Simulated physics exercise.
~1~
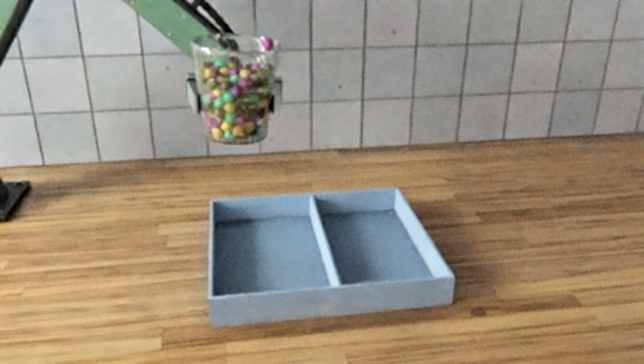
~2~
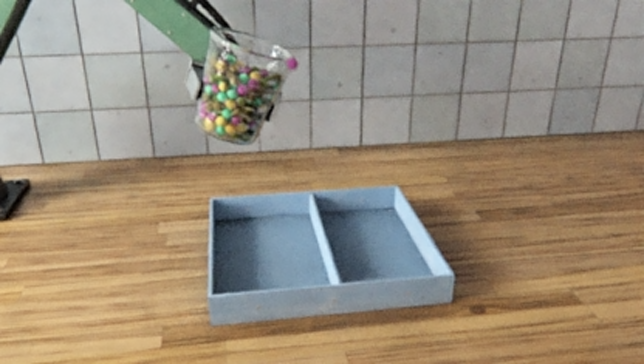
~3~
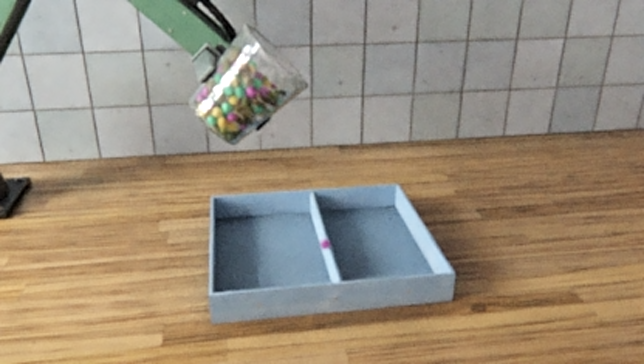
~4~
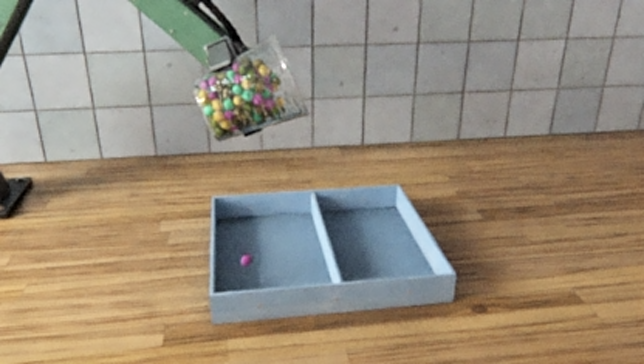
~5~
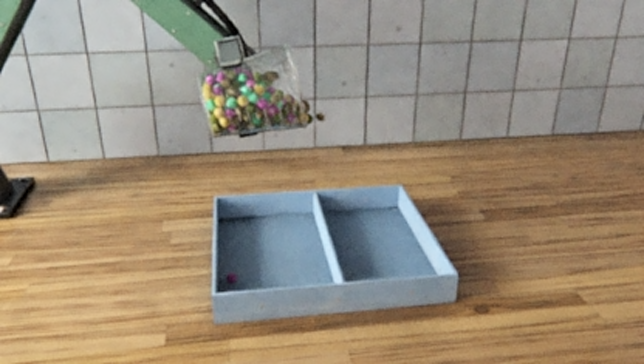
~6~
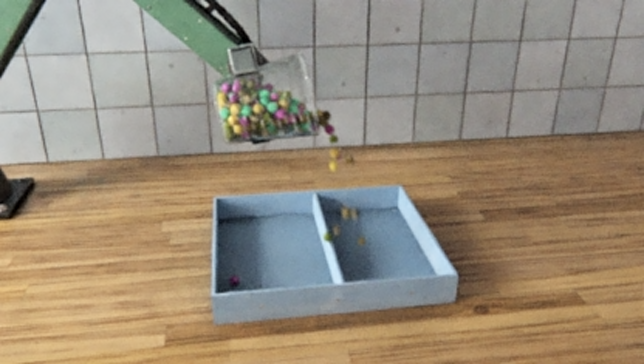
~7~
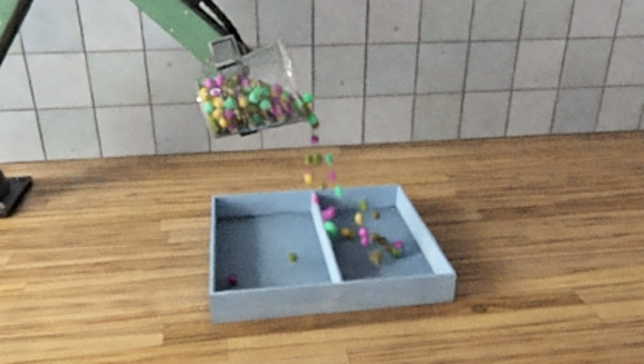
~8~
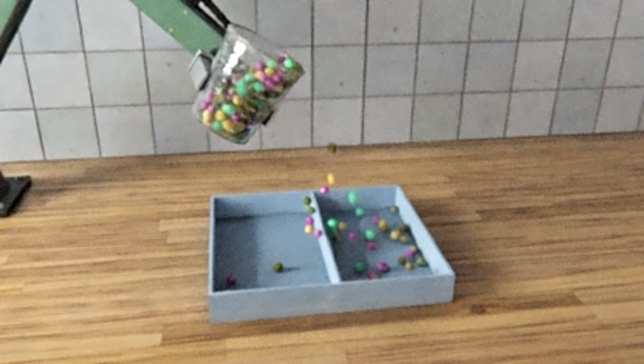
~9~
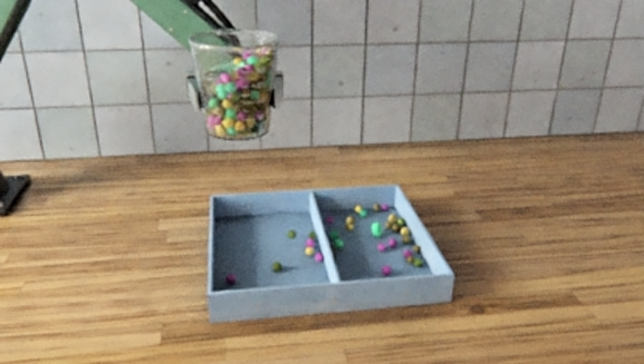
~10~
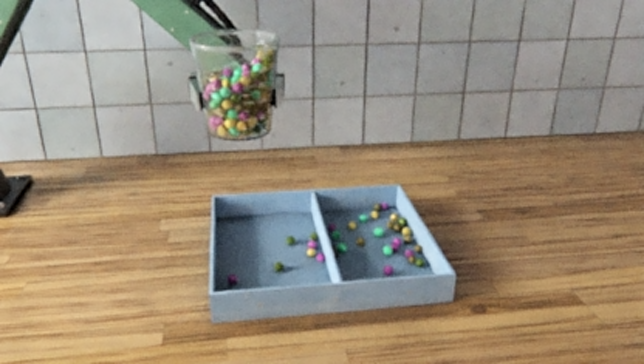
Green robot arm tipping a clear cup of colourful round sweets, spilling some into a divided blue tray, mostly the right part, then righting it.
